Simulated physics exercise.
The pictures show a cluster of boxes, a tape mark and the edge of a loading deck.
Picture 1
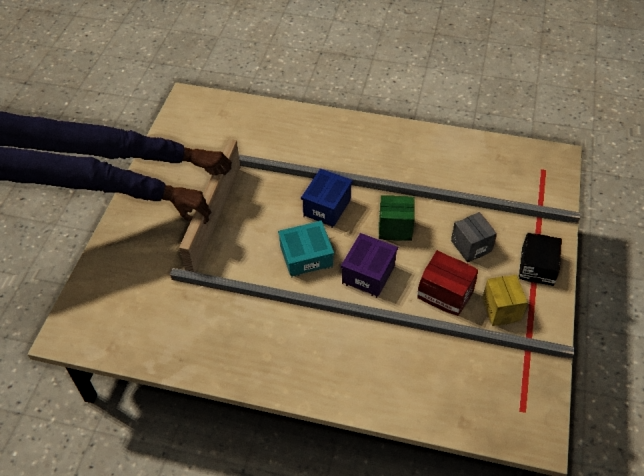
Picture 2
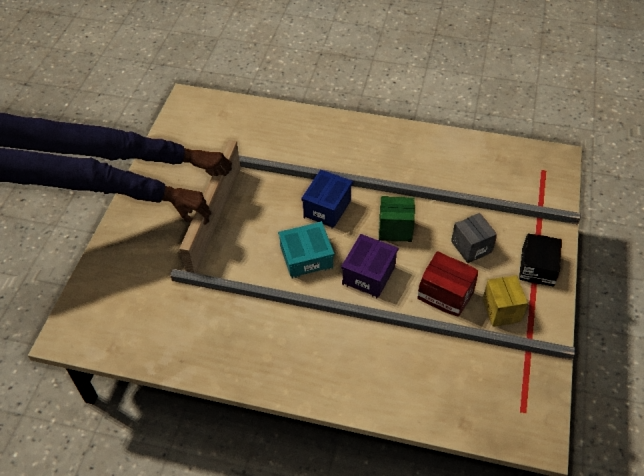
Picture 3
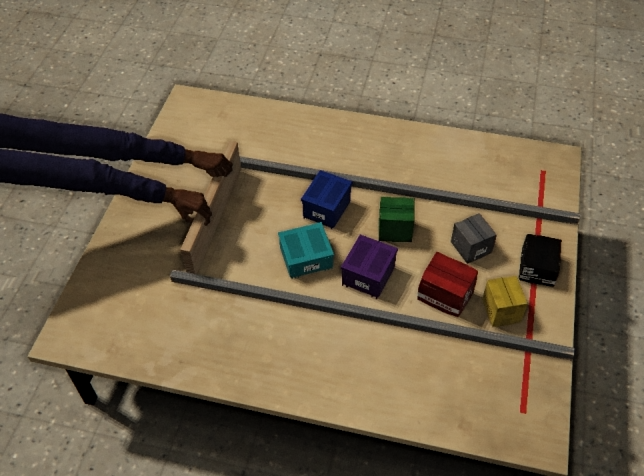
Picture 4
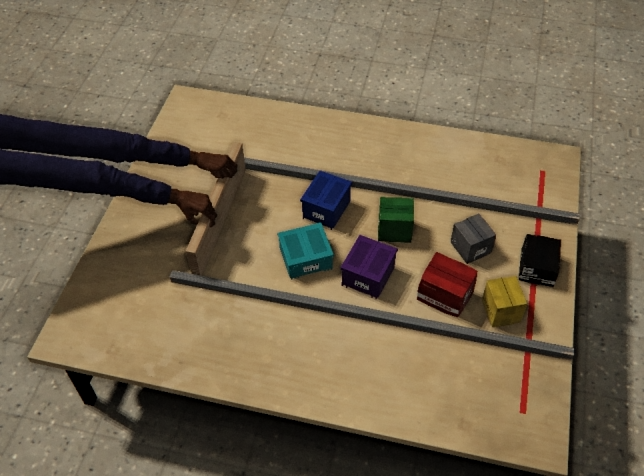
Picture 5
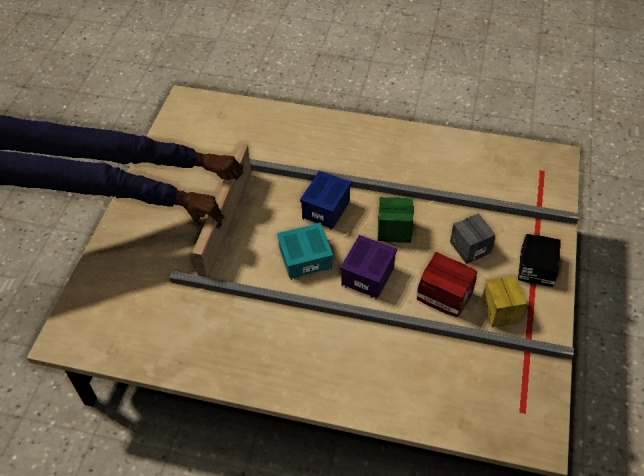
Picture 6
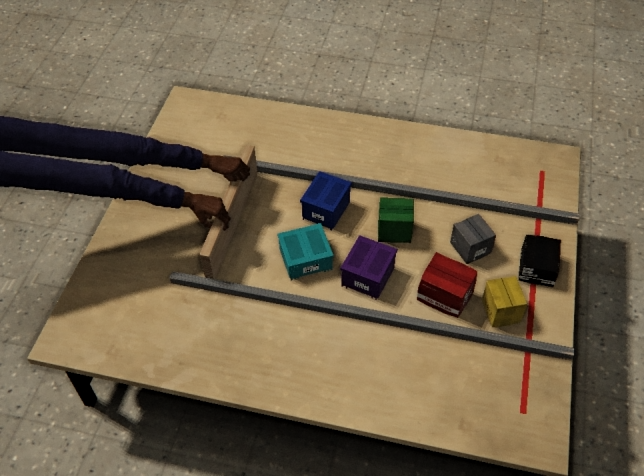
Eight small boxes sit scattered on a pale wooden table between two grey rails, seen from above at an angle over a speckled tile floor. Blue, turquoise, green and purple boxes lie nearer the left, with red, grey, yellow and black ones towards a red tape line at the right. Two dark-sleeved arms slide a wooden plank slightly rightward, while the boxes and camera stay still.
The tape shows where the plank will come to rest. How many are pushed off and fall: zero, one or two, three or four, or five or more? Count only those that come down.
Outcome: The number that fall off is five or more.
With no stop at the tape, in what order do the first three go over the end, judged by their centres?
In order: The yellow box, the black parcel, the red parcel.
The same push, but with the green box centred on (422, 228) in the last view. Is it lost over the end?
It tumbles off.
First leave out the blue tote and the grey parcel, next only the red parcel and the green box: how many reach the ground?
The counts: 4 and 4.
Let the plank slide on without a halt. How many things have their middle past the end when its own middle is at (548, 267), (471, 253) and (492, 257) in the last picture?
It would be 6, 3 and 4.
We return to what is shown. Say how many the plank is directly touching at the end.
In contact: 2.
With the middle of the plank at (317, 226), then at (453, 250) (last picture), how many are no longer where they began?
The counts are 3 and 8.
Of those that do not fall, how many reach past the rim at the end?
It comes to 1.
Soon after, none off yet; black parcel at rest near (540, 260); yellow box at rest near (504, 302); grey parcel at rest near (473, 239).
Then, none off yet; black parcel moved a little near (552, 264); yellow box moved well along near (578, 317); grey parcel moved about its own width near (520, 248).
By the end, the number that fall off is five or more; fallen, purple tote, green box, red parcel, grey parcel, yellow box and black parcel.
